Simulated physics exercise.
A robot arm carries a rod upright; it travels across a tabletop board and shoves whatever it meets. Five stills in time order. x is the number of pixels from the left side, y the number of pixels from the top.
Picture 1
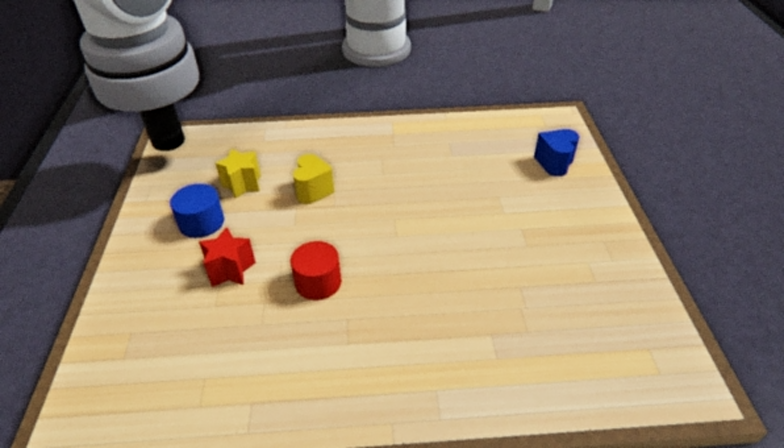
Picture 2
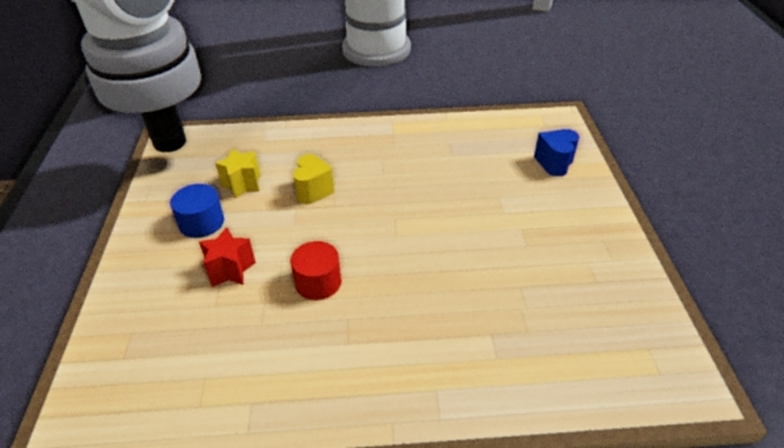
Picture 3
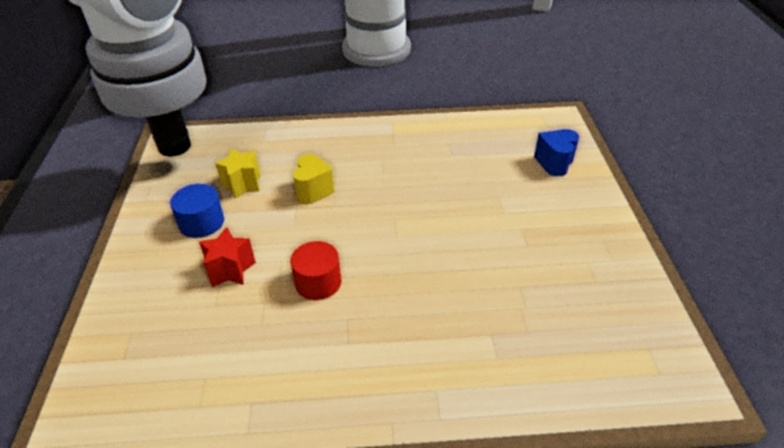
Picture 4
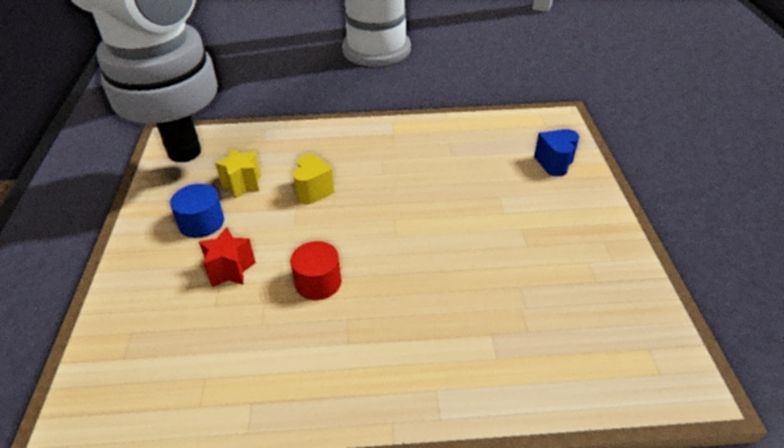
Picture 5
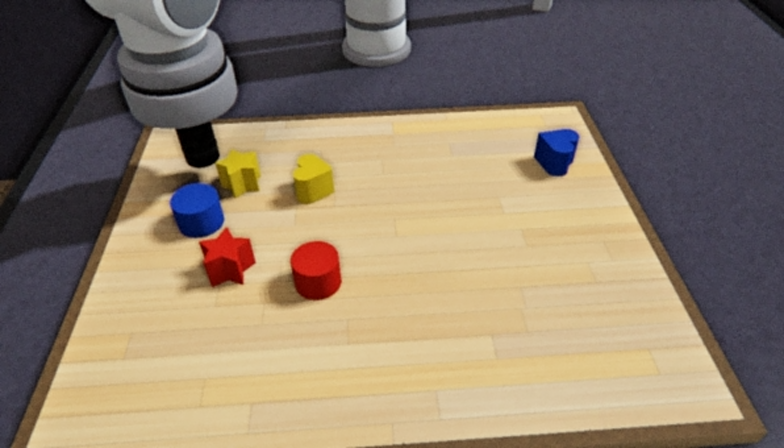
Robot arm with a black rod edging slightly right beside a yellow star on a wooden board, the colored blocks staying still.
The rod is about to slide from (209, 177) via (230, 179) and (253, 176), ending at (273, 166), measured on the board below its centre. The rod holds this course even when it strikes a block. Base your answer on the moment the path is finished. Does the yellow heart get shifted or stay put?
Answer: Unmoved.
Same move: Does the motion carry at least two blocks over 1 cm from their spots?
I expect not.
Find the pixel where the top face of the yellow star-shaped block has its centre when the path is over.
The middle of its upper face should be somewhere near (273, 163).
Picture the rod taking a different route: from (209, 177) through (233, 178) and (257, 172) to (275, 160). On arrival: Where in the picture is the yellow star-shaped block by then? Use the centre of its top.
At the end it should sit near (265, 163).
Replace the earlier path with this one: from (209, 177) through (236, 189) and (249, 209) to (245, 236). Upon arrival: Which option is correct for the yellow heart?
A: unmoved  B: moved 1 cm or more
A.
What follows on the original path. Halfway along, rod (238, 161); yellow star-shaped block (261, 164).
At the end, rod (269, 148); yellow star-shaped block (273, 163), turned 30° clockwise; yellow heart in place.
